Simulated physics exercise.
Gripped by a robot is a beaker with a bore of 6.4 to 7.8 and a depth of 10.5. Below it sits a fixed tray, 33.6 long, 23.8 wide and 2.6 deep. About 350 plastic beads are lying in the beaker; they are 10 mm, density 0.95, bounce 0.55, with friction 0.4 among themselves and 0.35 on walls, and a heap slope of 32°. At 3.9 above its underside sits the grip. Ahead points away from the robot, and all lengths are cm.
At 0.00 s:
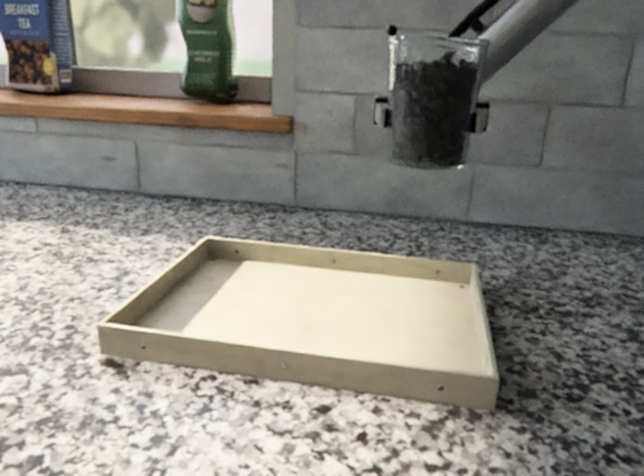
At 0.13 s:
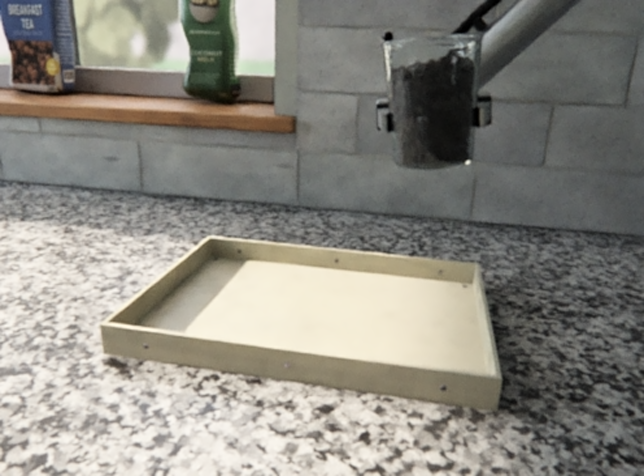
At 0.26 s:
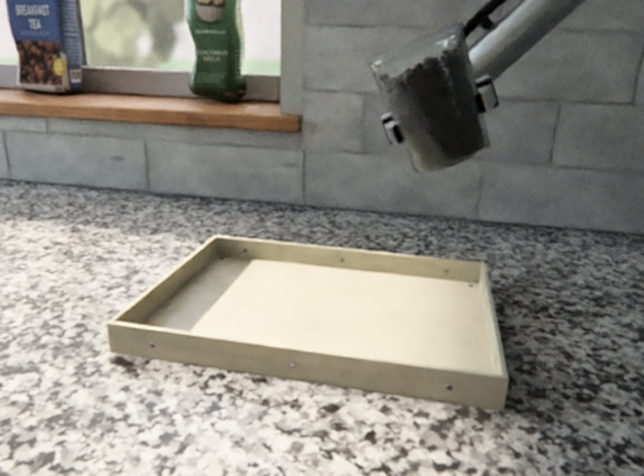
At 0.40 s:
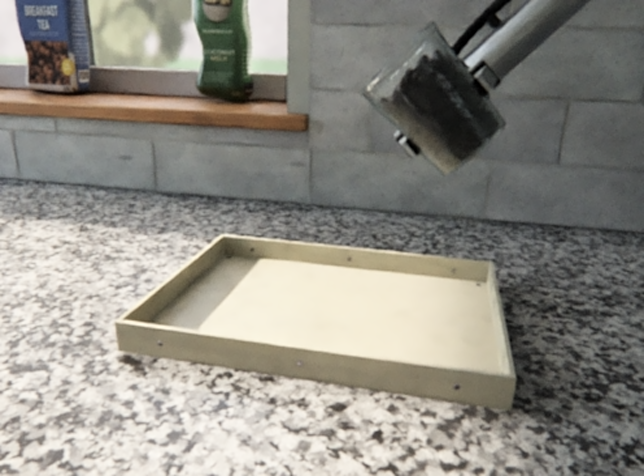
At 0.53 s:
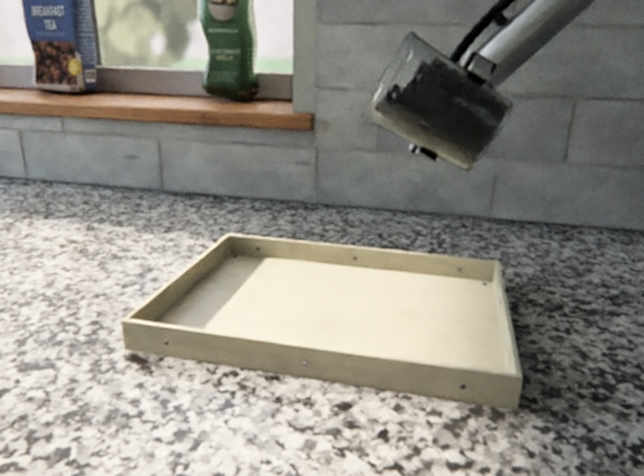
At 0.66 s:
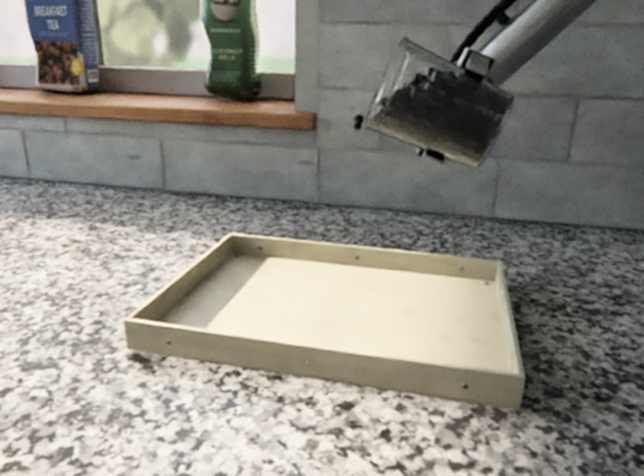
A clear beaker of dark beads, gripped by a robot arm at the upper right, starts upright and tips steadily to the left, its load shifting toward the rim and a dark bead showing just outside it at the end. Below, a shallow cream tray sits on a speckled counter, with blue and green packages on a wooden sill. The slightly raised view drifts a little left.
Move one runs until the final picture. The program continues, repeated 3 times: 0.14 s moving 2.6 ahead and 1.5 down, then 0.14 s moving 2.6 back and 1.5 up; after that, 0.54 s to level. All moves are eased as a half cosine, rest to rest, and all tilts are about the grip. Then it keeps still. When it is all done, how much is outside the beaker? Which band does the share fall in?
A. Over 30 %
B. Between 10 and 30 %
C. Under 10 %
Between 10 and 30 % (B).
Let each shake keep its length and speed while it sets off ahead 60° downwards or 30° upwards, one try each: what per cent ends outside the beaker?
You'd get some 5 per cent with the first setting and some 35 per cent with the second.
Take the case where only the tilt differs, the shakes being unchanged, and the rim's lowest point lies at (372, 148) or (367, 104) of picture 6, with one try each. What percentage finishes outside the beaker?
Estimates in order: 60 % and 5 %.
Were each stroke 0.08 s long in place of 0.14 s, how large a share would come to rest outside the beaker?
The share would be near 30 %.
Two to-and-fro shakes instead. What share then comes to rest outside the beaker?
10 per cent or so.
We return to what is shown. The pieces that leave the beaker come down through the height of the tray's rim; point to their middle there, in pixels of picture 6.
Estimated centre around (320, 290) in pixels.
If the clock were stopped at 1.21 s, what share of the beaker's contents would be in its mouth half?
Estimate: Around 40 %.
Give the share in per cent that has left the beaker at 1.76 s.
Share out so far: Near 15 %.
After 1.21 s, tilted 69° forward, highest piece 24 above the table; 309 in the beaker, 22 in the tray, 17 in flight or on a rim.
After 1.76 s, tilted 36° forward, highest piece 25 above the table; 288 in the beaker, 60 in the tray.
After 2.24 s, level, highest piece 27 above the table; 288 in the beaker, 60 in the tray.
After 3.29 s, level, highest piece 27 above the table; 288 in the beaker, 60 in the tray.
At rest, 288 in the beaker, 60 in the tray. That is 17 % outside the beaker.
